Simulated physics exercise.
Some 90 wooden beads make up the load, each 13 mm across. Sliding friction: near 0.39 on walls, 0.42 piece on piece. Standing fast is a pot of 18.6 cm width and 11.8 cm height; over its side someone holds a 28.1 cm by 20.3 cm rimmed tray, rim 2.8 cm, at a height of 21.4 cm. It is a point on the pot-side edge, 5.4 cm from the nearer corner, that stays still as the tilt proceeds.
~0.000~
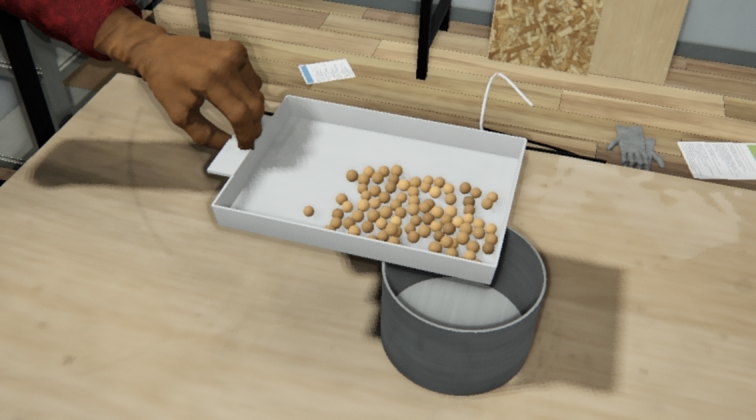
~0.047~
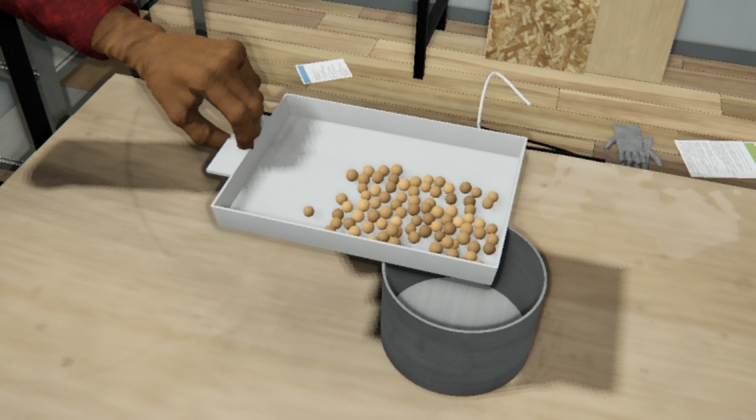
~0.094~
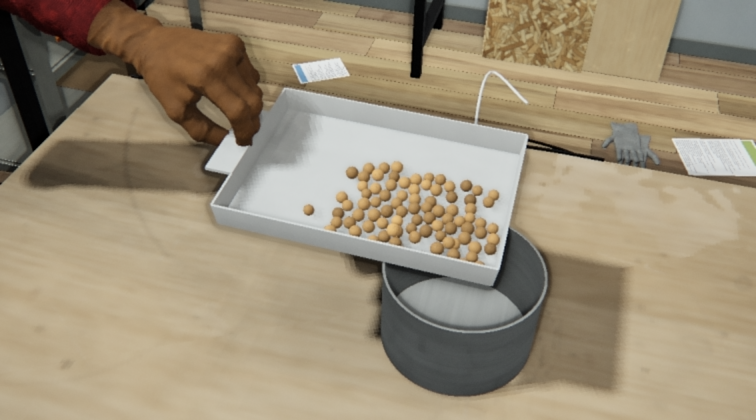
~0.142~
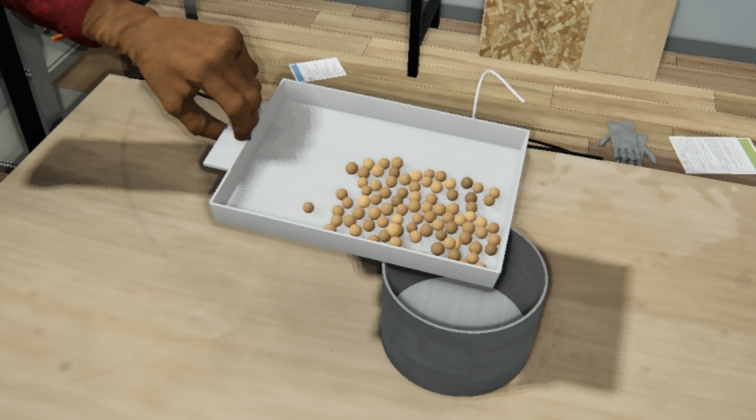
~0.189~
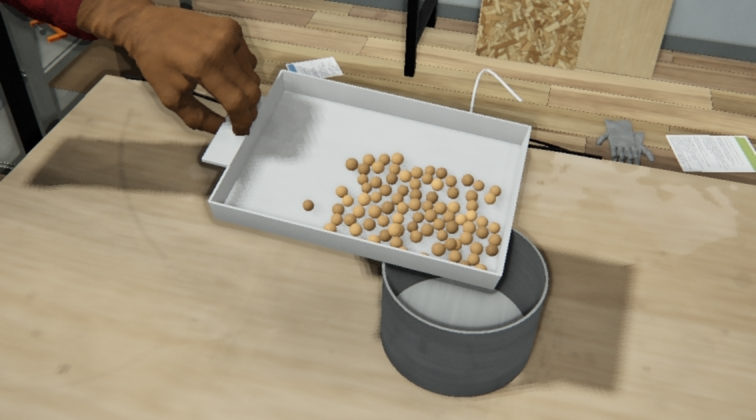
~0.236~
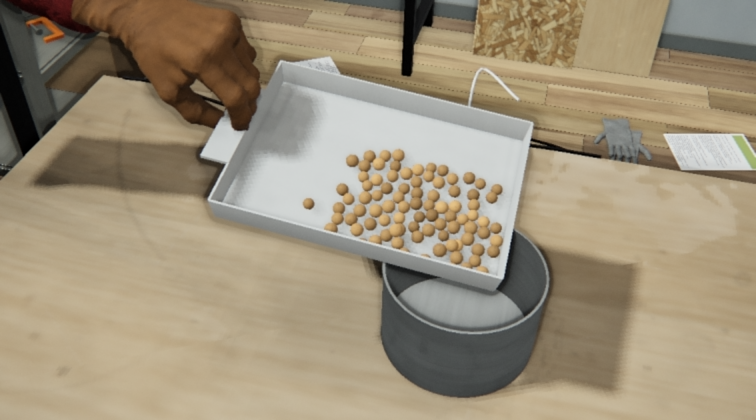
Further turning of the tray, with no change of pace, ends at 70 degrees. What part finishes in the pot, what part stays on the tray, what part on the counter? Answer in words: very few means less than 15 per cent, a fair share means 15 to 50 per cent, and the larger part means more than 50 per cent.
Pot: Very few. Tray: The larger part. Counter: Very few.
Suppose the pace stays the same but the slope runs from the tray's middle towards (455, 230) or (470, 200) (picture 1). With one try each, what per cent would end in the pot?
Estimate: Some 0 % and some 0 % respectively.
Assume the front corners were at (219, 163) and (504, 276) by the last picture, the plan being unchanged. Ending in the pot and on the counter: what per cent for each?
You'd end with pot at 0 and counter at 0.
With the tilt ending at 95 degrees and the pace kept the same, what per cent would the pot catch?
Roughly 0 %.
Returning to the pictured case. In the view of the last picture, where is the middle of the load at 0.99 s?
At that moment the load's centre is around (441, 226).
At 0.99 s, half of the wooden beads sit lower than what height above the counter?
Some 24 cm.
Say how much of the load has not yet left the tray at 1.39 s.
I'd say close to 100 per cent.
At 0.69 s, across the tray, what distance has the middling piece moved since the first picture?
2 cm.
After 0.69 s, tilt 40 degrees; the tray holds 100 %, the pot 0 %.
Then, at 0.99 s, tilt 58 degrees; the tray holds 100 %, the pot 0 %.
After 1.39 s, tilt 70 degrees; the tray holds 100 %, the pot 0 %.
In the end, at 1.7 s, pot 0 %, tray 100 %, counter 0 %.
